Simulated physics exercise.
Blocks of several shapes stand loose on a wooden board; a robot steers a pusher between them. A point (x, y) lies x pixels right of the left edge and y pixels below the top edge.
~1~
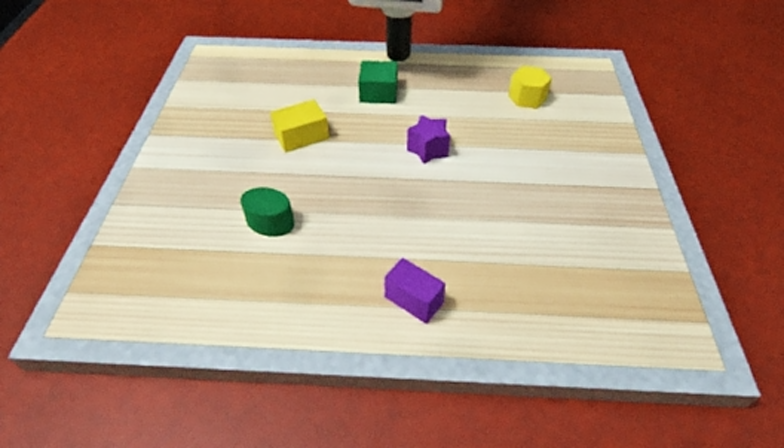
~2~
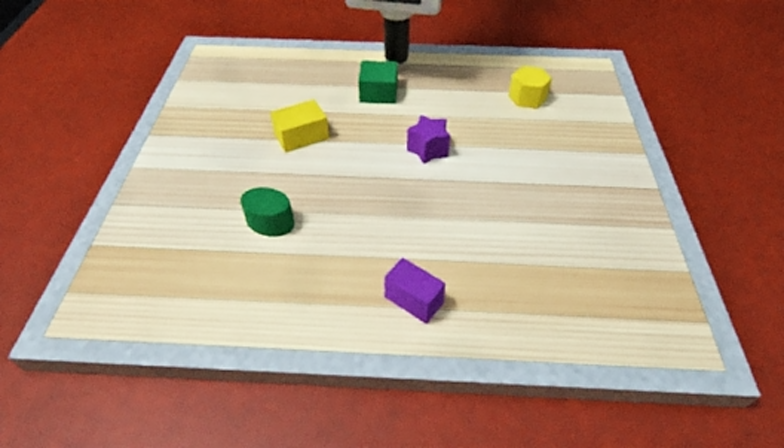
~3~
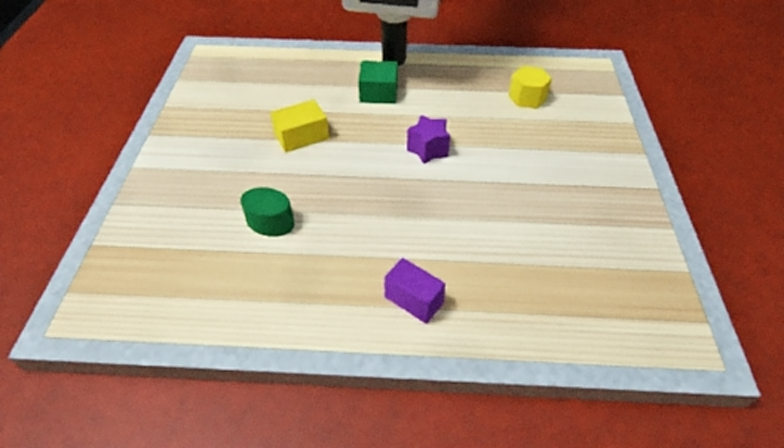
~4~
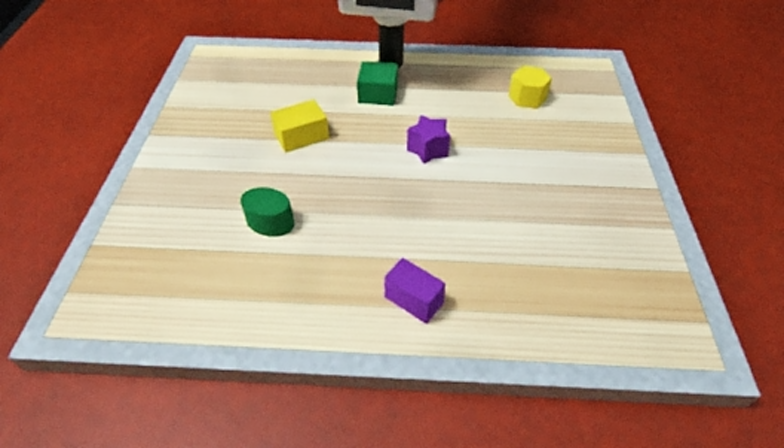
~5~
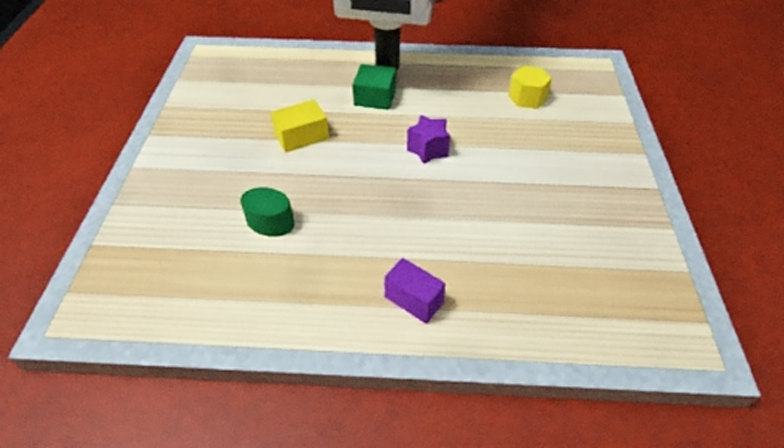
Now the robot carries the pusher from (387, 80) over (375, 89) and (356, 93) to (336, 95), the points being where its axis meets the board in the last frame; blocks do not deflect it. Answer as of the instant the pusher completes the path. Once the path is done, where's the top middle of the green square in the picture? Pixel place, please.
(358, 90)
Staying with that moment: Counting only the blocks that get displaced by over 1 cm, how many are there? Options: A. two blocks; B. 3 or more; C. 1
I choose C.
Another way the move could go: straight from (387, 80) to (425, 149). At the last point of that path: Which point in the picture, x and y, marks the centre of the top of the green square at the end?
The middle of its upper face should be somewhere near (369, 89).
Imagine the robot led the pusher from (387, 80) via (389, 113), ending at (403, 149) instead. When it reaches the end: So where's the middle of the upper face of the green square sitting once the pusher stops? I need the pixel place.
It sits at (356, 99).
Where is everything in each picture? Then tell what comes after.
The first picture shows pusher tip at (398, 56); block tops, yellow oblong at (298, 114); green square at (378, 70).
The second picture shows pusher at (396, 58); blocks unchanged.
The third picture shows pusher at (394, 61); blocks unchanged.
The fourth picture shows pusher at (391, 64); green square at (378, 72).
The fifth picture shows pusher at (387, 68); yellow oblong at (298, 114); green square at (375, 75).
The first path, step by step. Halfway along, pusher at (365, 79); green square at (361, 88).
At the end, pusher at (335, 83); yellow oblong in place; green square at (358, 90), turned 20° anticlockwise.
